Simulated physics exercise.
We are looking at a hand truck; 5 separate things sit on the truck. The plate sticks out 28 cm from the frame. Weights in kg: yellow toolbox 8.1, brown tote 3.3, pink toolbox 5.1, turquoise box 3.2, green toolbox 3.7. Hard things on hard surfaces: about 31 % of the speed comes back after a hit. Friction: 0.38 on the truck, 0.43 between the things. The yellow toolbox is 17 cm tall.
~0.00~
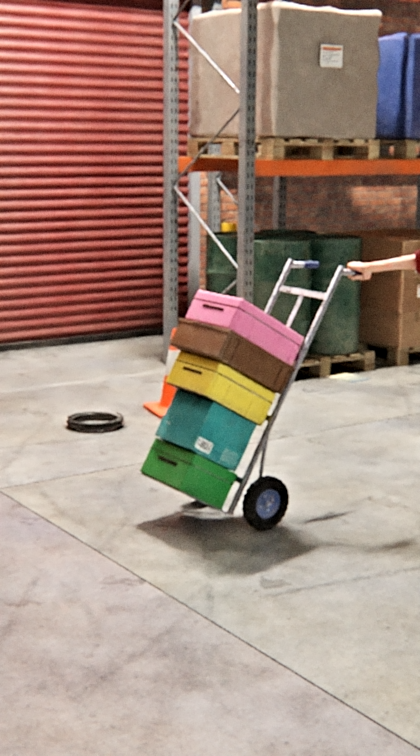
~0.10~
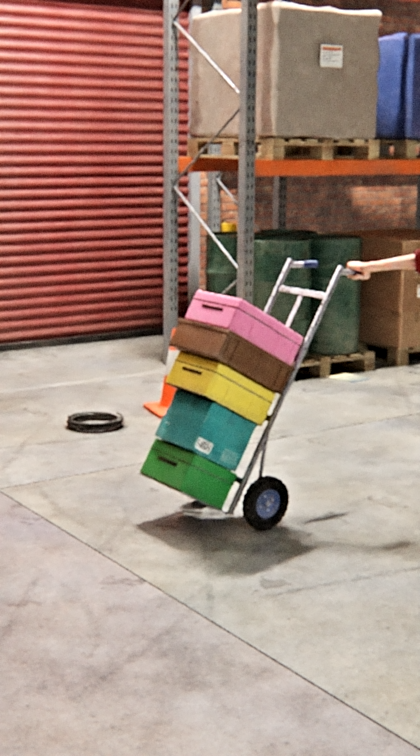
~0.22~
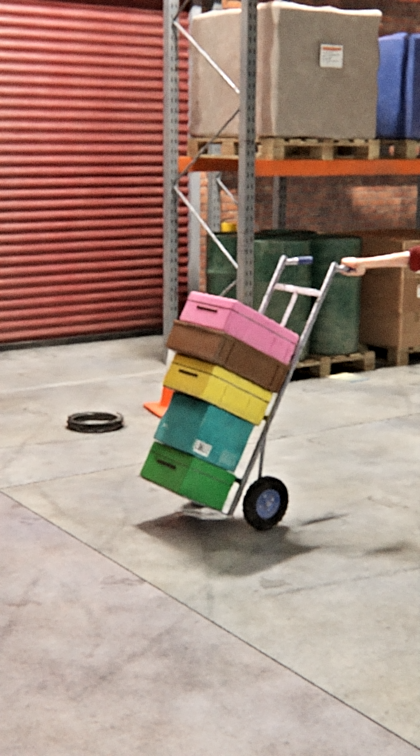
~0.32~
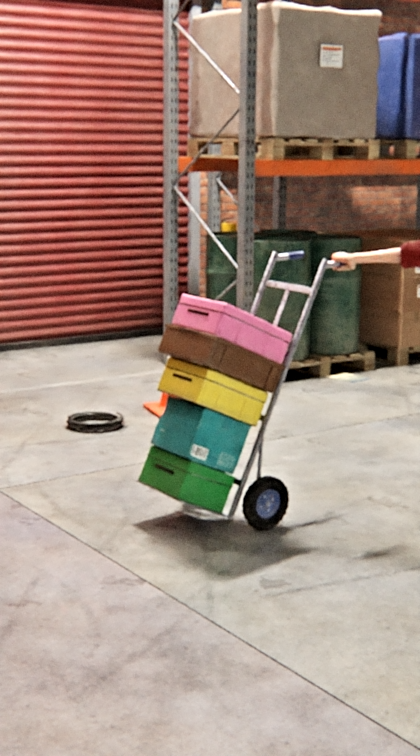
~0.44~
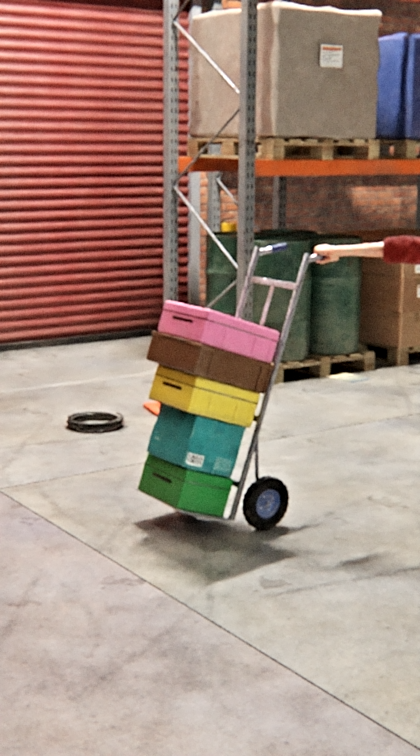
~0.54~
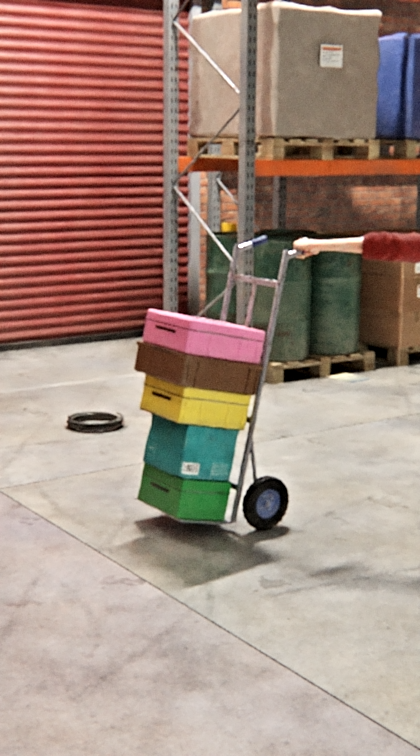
A hand truck stacked with pink, brown, yellow, turquoise and green boxes leaned back in a warehouse, held still at first, then a person's arm pushed its handle leftward, swinging it closer to upright.
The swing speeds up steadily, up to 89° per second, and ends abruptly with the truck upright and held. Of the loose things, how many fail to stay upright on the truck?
Tipped or gone: Three or more.
After 1.04 s, truck upright; brown tote tipped 17° from how it sat near (134, 393); yellow toolbox tipped 17° from how it sat near (148, 422); pink toolbox tipped 17° from how it sat.
After 1.44 s, truck upright; yellow toolbox, brown tote and pink toolbox now dropped from the stack; turquoise box tipped 59° from how it sat; green toolbox tipped 59° from how it sat.
After 1.74 s, truck upright; turquoise box now dropped from the stack; green toolbox on its side.
At rest (2.6 s), dropped from the stack, yellow toolbox, brown tote, pink toolbox and turquoise box; tipped over on the truck, green toolbox. Seen from the same camera at the end, yellow toolbox near (8, 524).
